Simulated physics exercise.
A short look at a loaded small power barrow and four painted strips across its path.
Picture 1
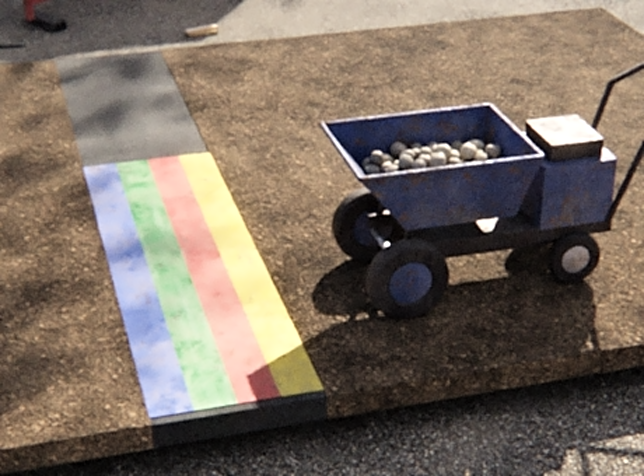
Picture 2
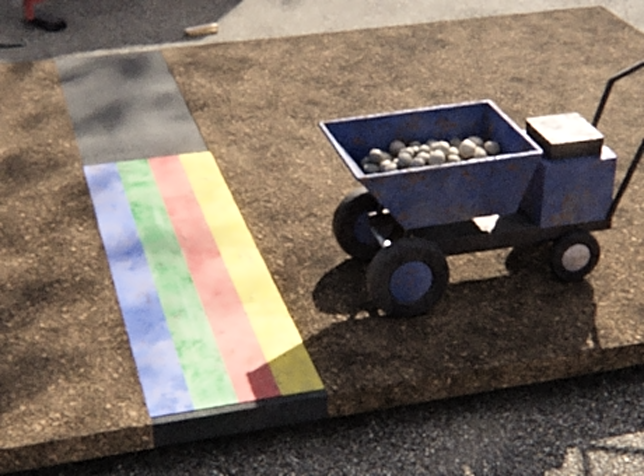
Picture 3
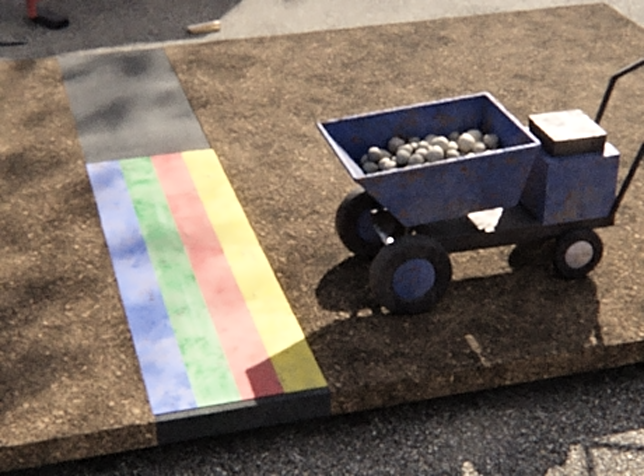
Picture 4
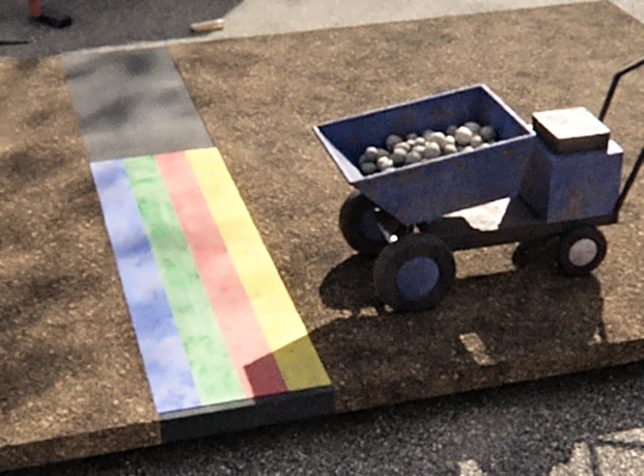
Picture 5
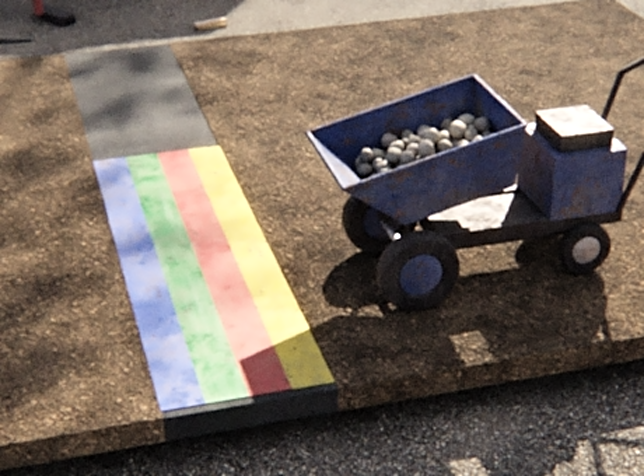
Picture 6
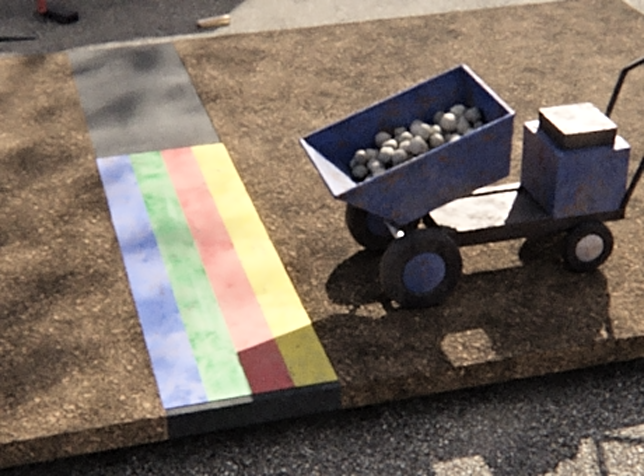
The footage shows a small blue power barrow loaded with rounded pebbles, standing to the right of blue, green, red and yellow painted strips, as its skip starts level and then gradually tilts toward the left.
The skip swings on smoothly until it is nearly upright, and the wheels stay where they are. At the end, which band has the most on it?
The heap favours the red strip.
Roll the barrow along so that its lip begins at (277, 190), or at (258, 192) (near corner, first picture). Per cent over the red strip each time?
In turn 0 and 0 in a hundred.
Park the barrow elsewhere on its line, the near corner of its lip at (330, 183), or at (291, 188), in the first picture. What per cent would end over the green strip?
In turn 30 and 20 in a hundred.
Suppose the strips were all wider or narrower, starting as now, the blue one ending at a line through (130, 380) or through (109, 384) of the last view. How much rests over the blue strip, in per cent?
About 10 and 0 per cent.
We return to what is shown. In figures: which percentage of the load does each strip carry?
In per cent, yellow strip 15, red strip 30, green strip 15 and blue strip 5.
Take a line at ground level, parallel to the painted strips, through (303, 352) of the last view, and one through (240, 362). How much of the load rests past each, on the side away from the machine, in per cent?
About 70 and 30 per cent.
Soon after the last picture, skip tipped steeply; all in the skip.
A little later, skip tipped right over; about two thirds in the skip; a small part over the yellow strip; about a quarter over the red strip; a stray few over the green strip.
Later still, skip tipped right over; about a third in the skip; a small part over the yellow strip; about a quarter over the red strip; about a quarter over the green strip; a small part over the blue strip; a stray few off the paint.
At rest, skip tipped right over; about a third in the skip; a small part over the yellow strip; about a quarter over the red strip; a small part over the green strip; a small part over the blue strip; a stray few off the paint.
